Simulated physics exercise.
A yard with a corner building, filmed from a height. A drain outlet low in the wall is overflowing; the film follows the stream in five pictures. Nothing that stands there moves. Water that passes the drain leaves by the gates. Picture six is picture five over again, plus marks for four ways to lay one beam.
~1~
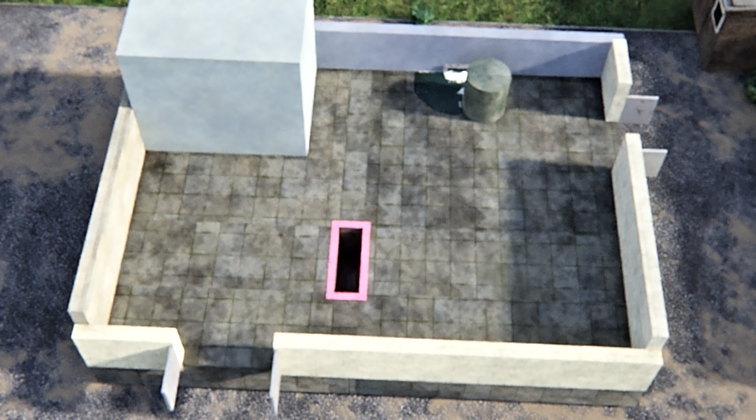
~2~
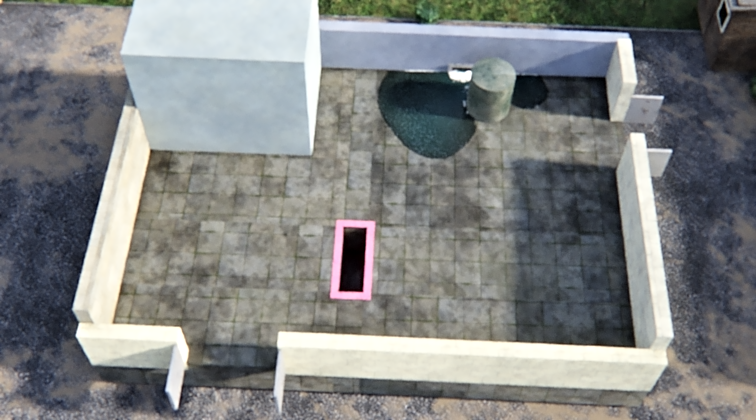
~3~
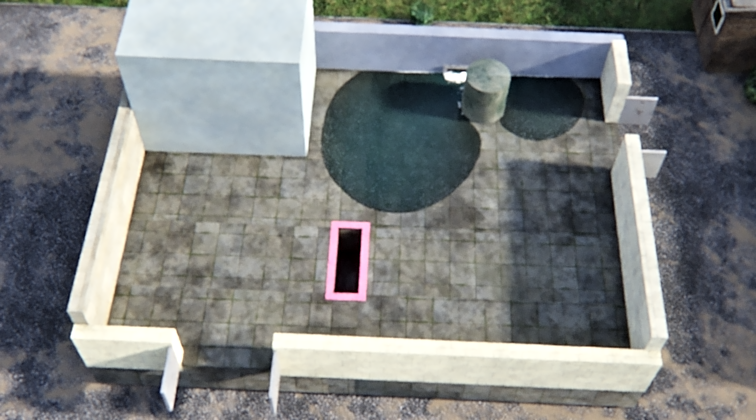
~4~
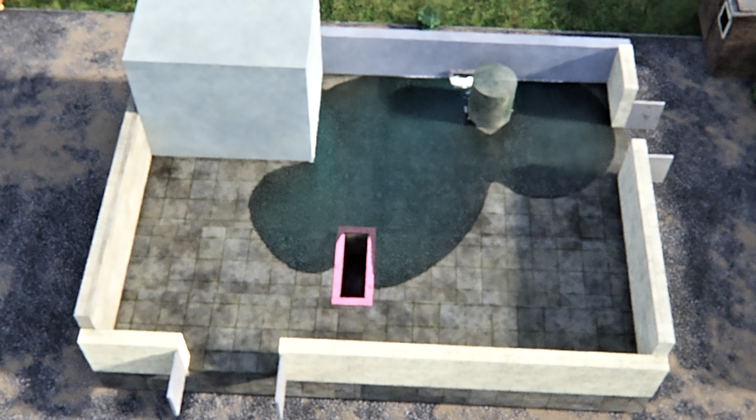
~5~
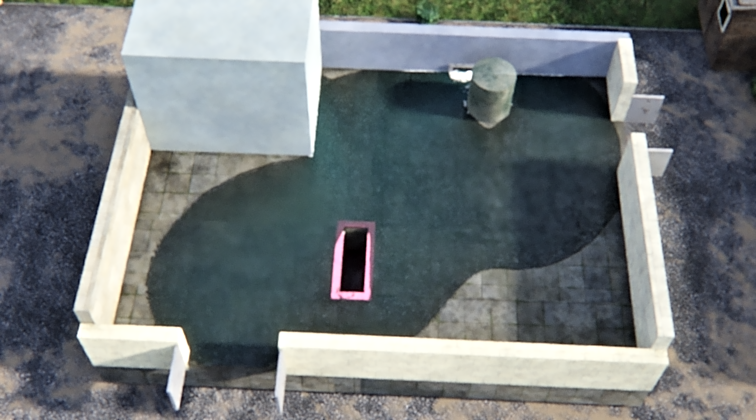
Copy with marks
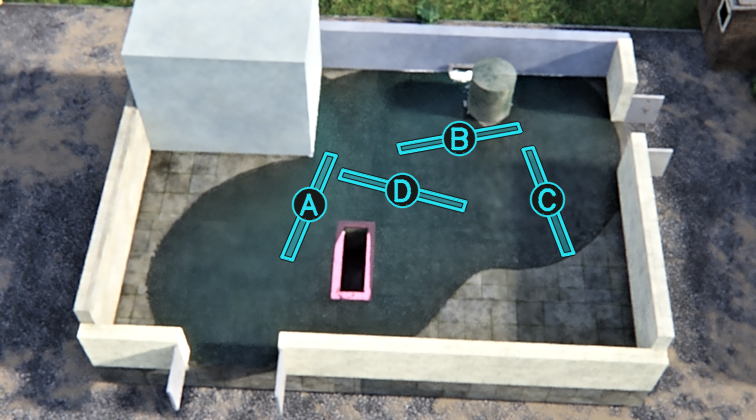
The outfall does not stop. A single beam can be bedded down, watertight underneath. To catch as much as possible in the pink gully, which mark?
Position A does it best.
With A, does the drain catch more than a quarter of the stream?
Yes, it does.
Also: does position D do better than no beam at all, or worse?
Position D is worse.
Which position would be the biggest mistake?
D it is.
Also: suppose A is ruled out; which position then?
It is C.
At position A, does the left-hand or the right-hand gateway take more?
More leaves on the left.
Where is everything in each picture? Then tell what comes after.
In the first frame, outfall at (457, 69); pink gully at (349, 260); open gate at (231, 353); open gate at (609, 146); 2 % of the ground under water, visible out to (432, 103); pink gully still dry.
In the second frame, 8 % of the ground under water, visible out to (426, 150); pink gully still dry.
In the third frame, 21 % of the ground under water, visible out to (349, 191); pink gully still dry.
In the fourth frame, 40 % of the ground under water, visible out to (278, 251); pink gully taking water.
In the fifth frame, 68 % of the ground under water, visible out to (166, 307); pink gully taking water.
In cyan, A from (287, 258) to (331, 154); B from (399, 148) to (519, 127); C from (528, 148) to (568, 254); D from (341, 174) to (464, 206).
Choosing A, about 39 % of the stream goes into the pink gully, about 59 % out by the gates.
Choosing B, about 19 % of the stream goes into the pink gully, about 79 % out by the gates.
Choosing C, about 27 % of the stream goes into the pink gully, about 71 % out by the gates.
Choosing D, about 5 % of the stream goes into the pink gully, about 91 % out by the gates.
